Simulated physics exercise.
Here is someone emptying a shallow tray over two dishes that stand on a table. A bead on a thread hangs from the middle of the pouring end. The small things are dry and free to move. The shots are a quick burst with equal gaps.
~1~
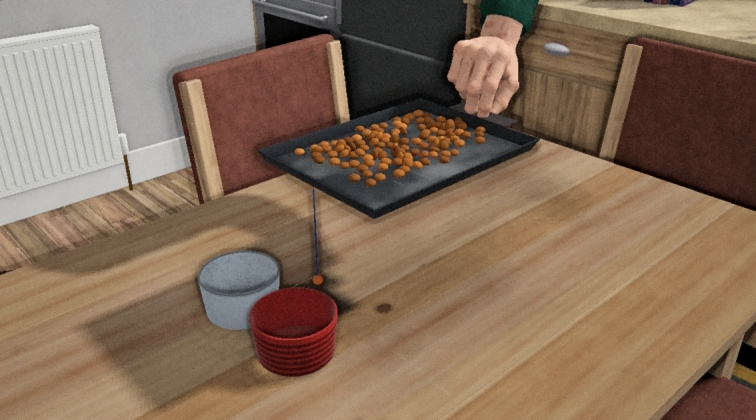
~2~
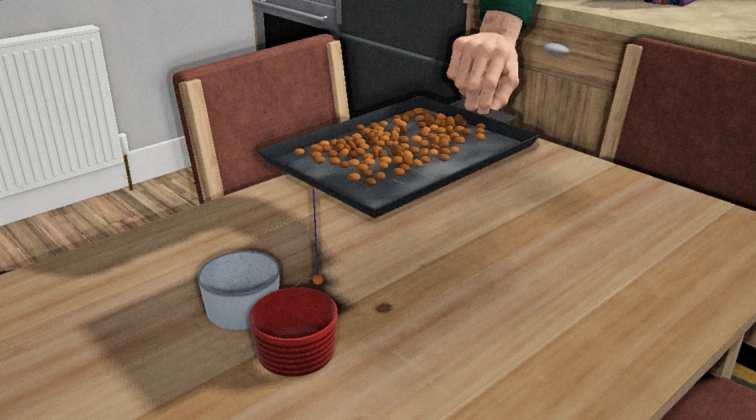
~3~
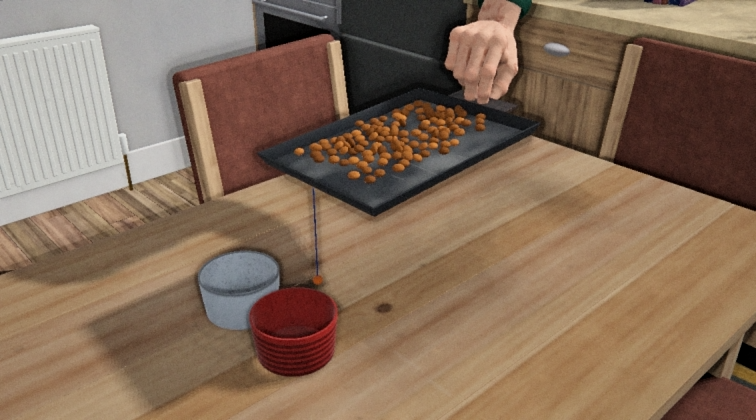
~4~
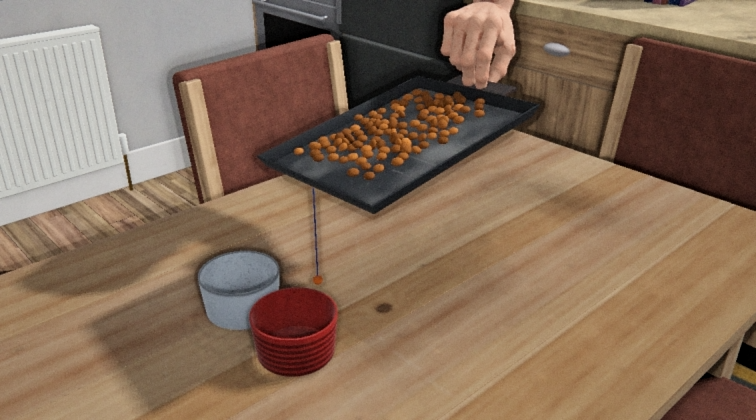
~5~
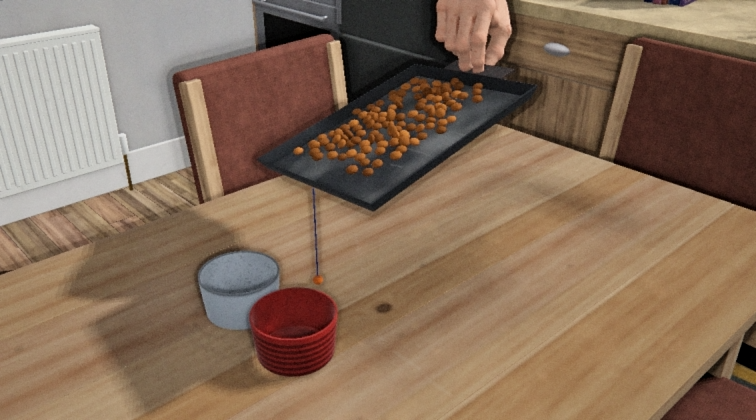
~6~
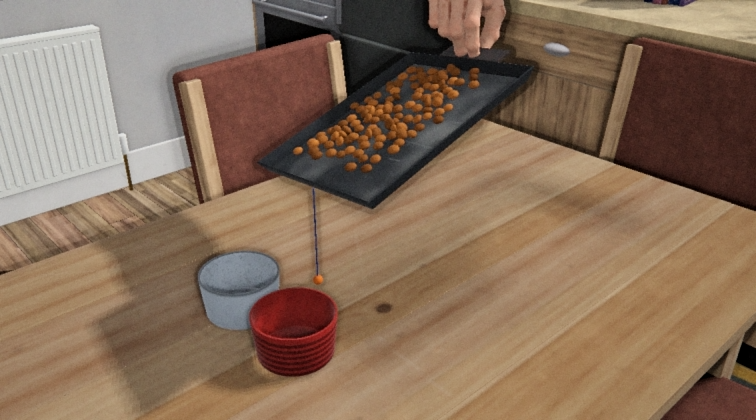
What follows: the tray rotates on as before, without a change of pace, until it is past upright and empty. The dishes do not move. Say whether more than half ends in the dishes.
Together they catch over half.
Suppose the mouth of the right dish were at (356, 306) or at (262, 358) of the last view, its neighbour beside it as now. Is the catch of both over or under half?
First under half, then less than half.
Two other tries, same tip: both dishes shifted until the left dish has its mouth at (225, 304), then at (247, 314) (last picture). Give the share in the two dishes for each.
Near 20 % and 10 %.
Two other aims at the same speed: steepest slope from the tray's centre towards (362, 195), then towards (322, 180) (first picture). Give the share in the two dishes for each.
Near 20 % and 60 %.
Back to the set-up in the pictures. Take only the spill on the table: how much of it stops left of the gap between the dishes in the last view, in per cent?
It comes to 60 per cent or so.
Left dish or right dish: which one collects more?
It is the left dish.
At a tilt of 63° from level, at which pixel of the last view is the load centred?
At about (284, 162).
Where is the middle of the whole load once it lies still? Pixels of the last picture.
At about (240, 307).
Shortly afterwards, tray tipped steeply; the bulk on the tray; near a quarter in the air.
Next, tray tipped past a quarter turn; a little in the right dish; near two thirds in the left dish; near a quarter outside both; only a few in the air.
Some moments later, tray tipped past a quarter turn; a little in the right dish; near two thirds in the left dish; near a quarter outside both.
In the end, tray tipped past a quarter turn; a little in the right dish; near two thirds in the left dish; near a quarter outside both.
